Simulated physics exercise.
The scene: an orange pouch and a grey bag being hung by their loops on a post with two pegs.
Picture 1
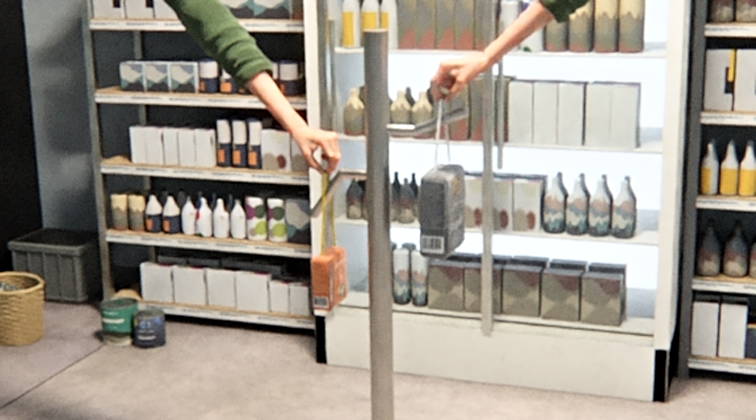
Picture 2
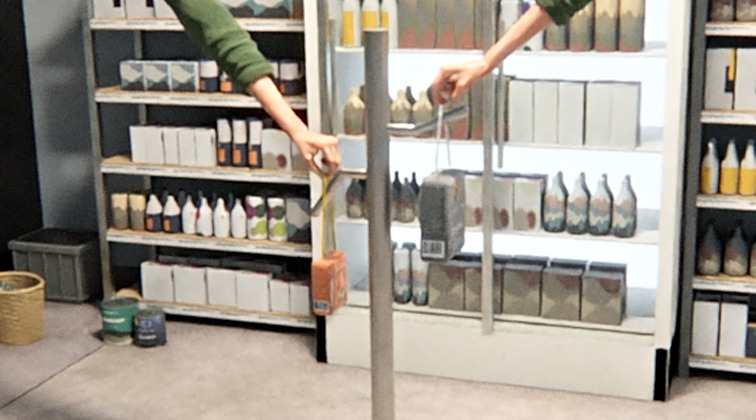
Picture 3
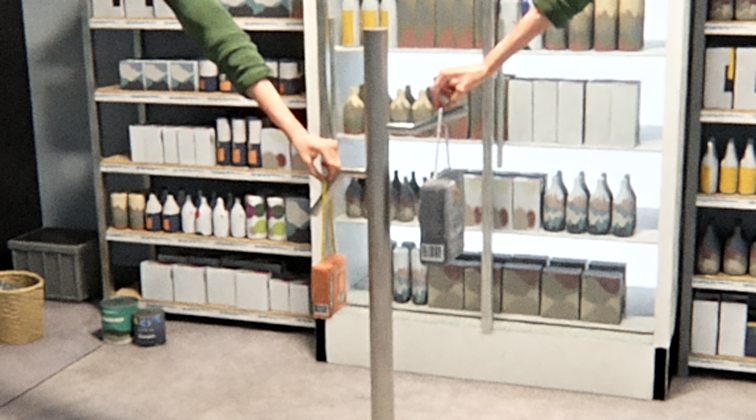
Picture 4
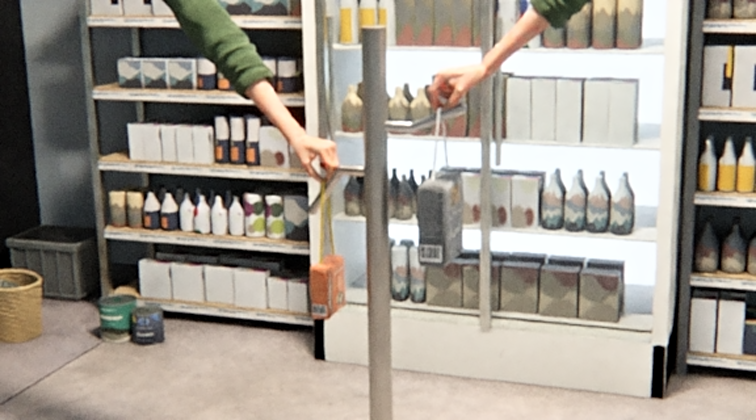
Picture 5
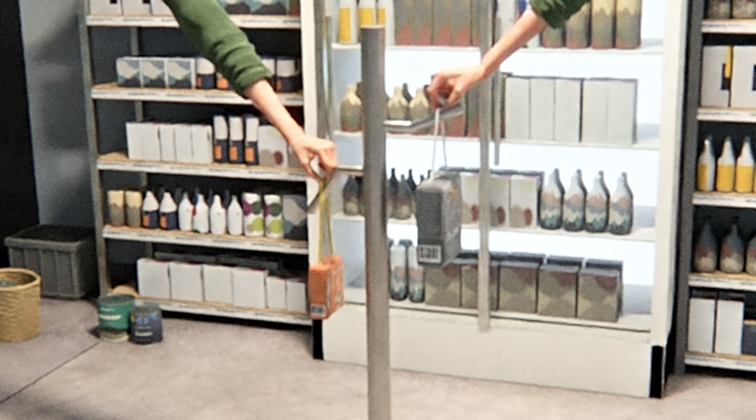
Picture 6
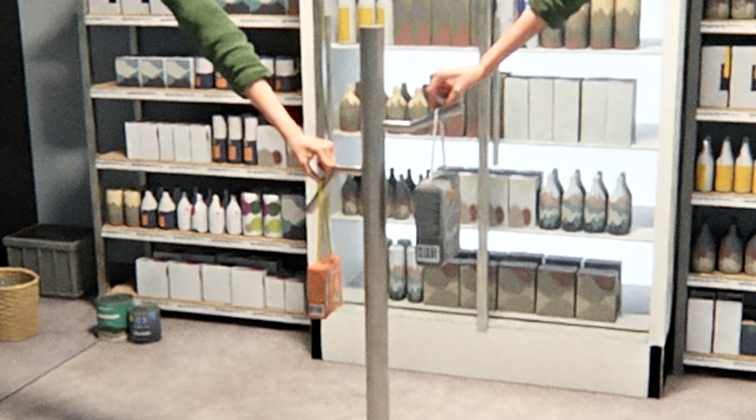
Two hands in green sleeves barely moved, holding an orange pouch on the left and a grey bag on the right by their loops beside a metal post, with the grey bag sinking slightly.
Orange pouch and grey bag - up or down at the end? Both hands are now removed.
Orange pouch: Down; grey bag: Up.
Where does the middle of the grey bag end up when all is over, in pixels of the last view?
Once everything settles, it sits around (409, 230).
Then, 0.30 s past the final frame, orange pouch falling near (328, 381); grey bag on its peg near (436, 223).
Then, 0.56 s past the final frame, orange pouch on the floor; grey bag on its peg near (424, 225).
Then, 0.88 s past the final frame, orange pouch on the floor; grey bag on its peg near (413, 228).
When it is over, orange pouch on the floor; grey bag on its peg near (409, 230). The orange pouch comes down and the grey bag stays hanging.
